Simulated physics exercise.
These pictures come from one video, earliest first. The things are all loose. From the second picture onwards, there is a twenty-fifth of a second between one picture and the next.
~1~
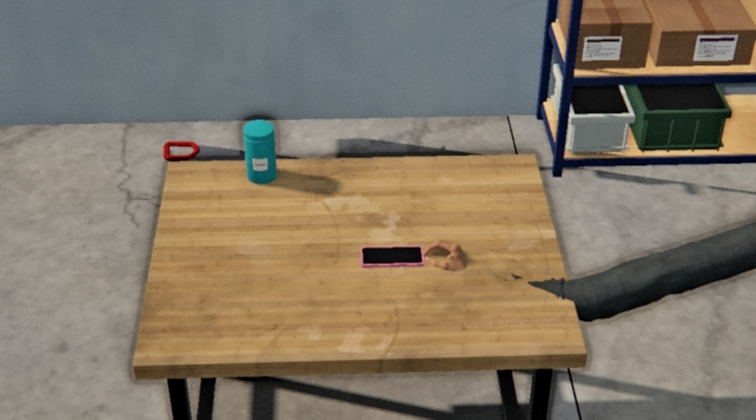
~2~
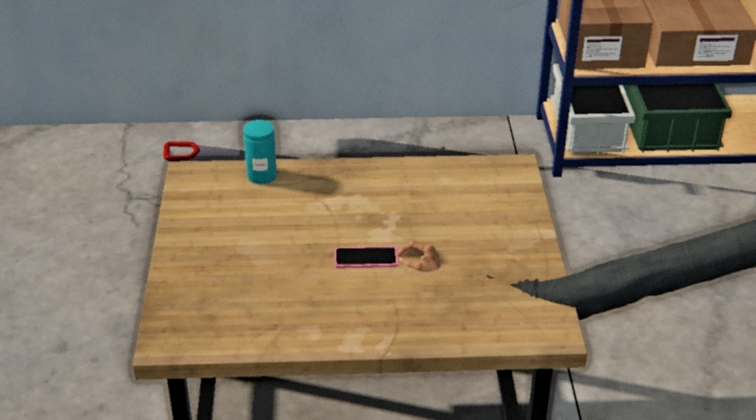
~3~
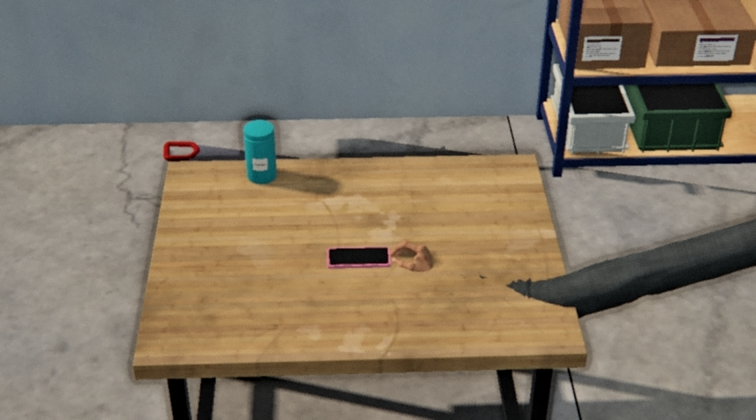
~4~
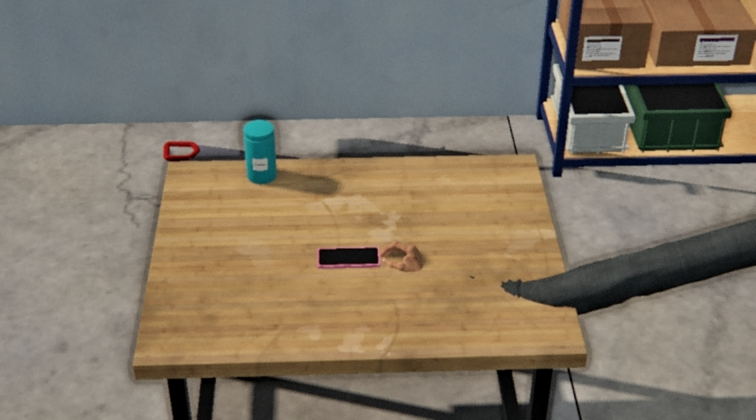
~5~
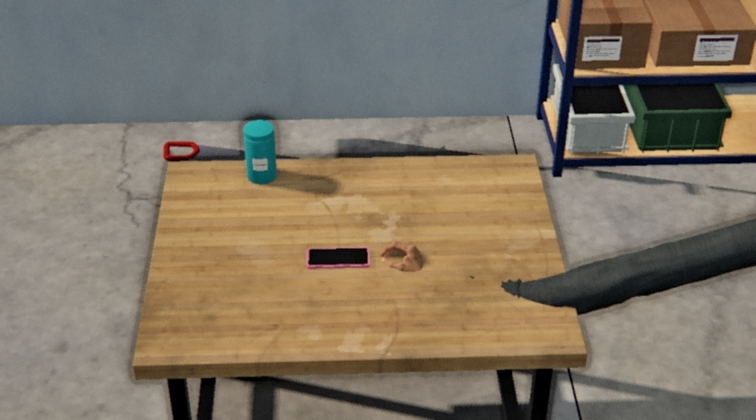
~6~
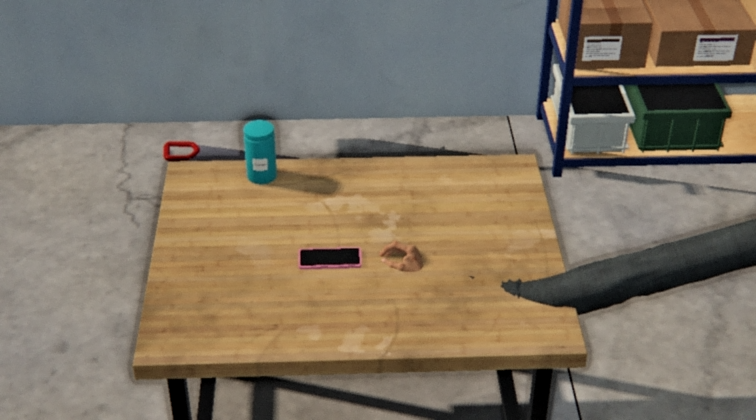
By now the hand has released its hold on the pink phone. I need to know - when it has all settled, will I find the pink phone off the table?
No, it will still be on the table.
Then, 0.10 s after the last picture, pink phone slid a little near (319, 259).
Then, 0.50 s after the last picture, pink phone resting near (319, 259).
At rest, moved from the start, pink phone. Seen from the same camera at the end, pink phone near (319, 259).
